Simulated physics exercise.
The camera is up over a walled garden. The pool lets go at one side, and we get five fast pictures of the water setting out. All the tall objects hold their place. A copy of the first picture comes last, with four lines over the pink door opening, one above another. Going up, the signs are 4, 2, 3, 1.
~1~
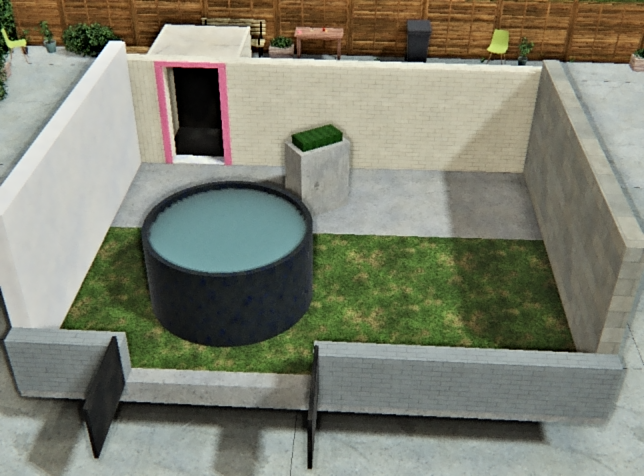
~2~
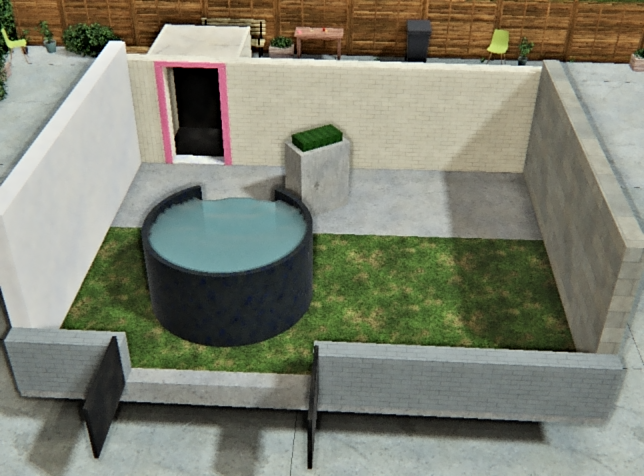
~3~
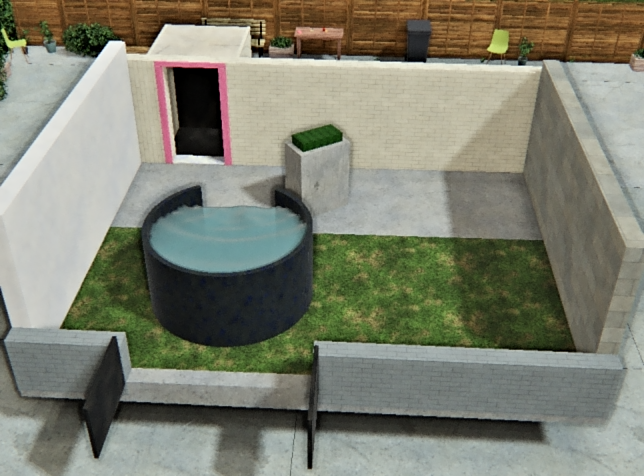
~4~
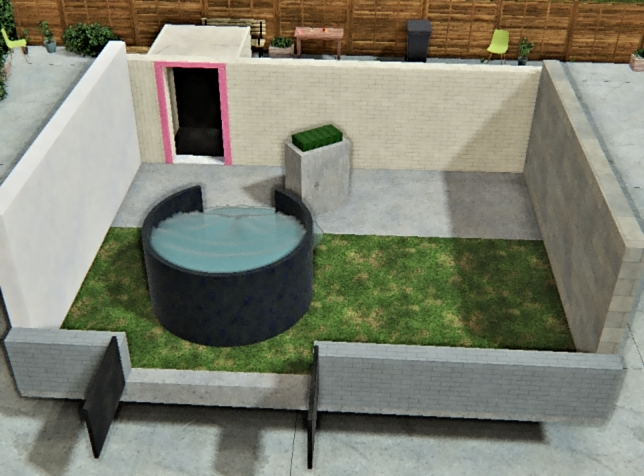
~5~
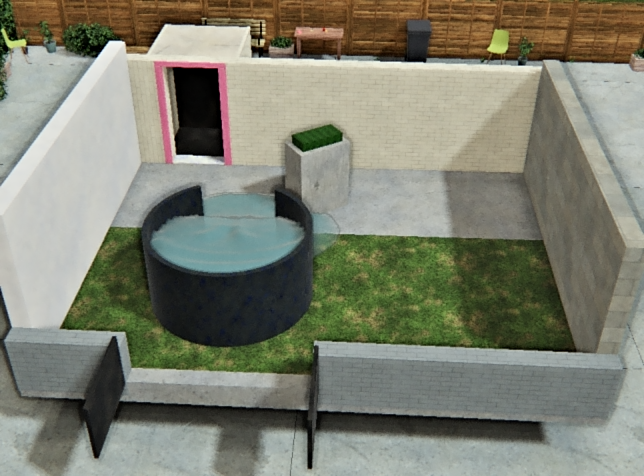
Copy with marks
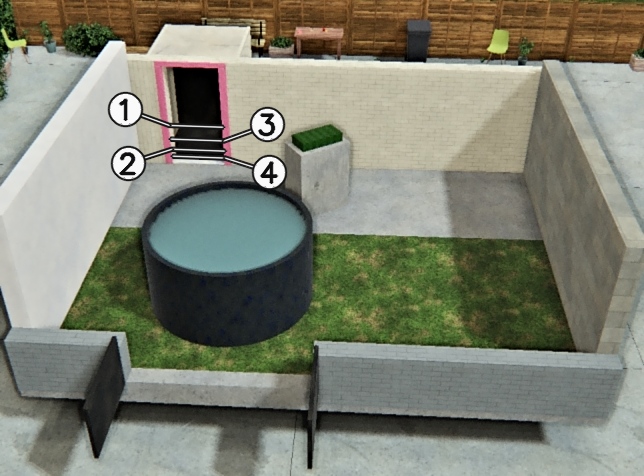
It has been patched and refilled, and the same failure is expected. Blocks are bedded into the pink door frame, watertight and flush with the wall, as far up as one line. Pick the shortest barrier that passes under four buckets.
3.
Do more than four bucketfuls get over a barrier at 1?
No.
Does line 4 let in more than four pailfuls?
Yes, it does.
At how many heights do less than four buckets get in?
Two of the four.
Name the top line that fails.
2 it is.
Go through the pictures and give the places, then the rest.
Water in the pool at rest, its middle at (228, 230); foot of the pink doorway at (199, 164); open gate at (219, 333).
Water covers 1 % of the ground, its front hidden from here.
Water covers 3 % of the ground, its front hidden from here.
Water covers 7 % of the ground, its front hidden from here.
Water covers 12 % of the ground, its front hidden from here.
On the marked copy, 1 at (196, 126); 2 at (198, 150); 3 at (197, 140); 4 at (198, 157); from the bottom up 4, 2, 3, 1.
If 1 is chosen, nothing gets over.
If 2 is chosen, about 10 bucketfuls get in.
If 3 is chosen, a splash gets over, under a bucket.
If 4 is chosen, dozens of bucketfuls pour in.
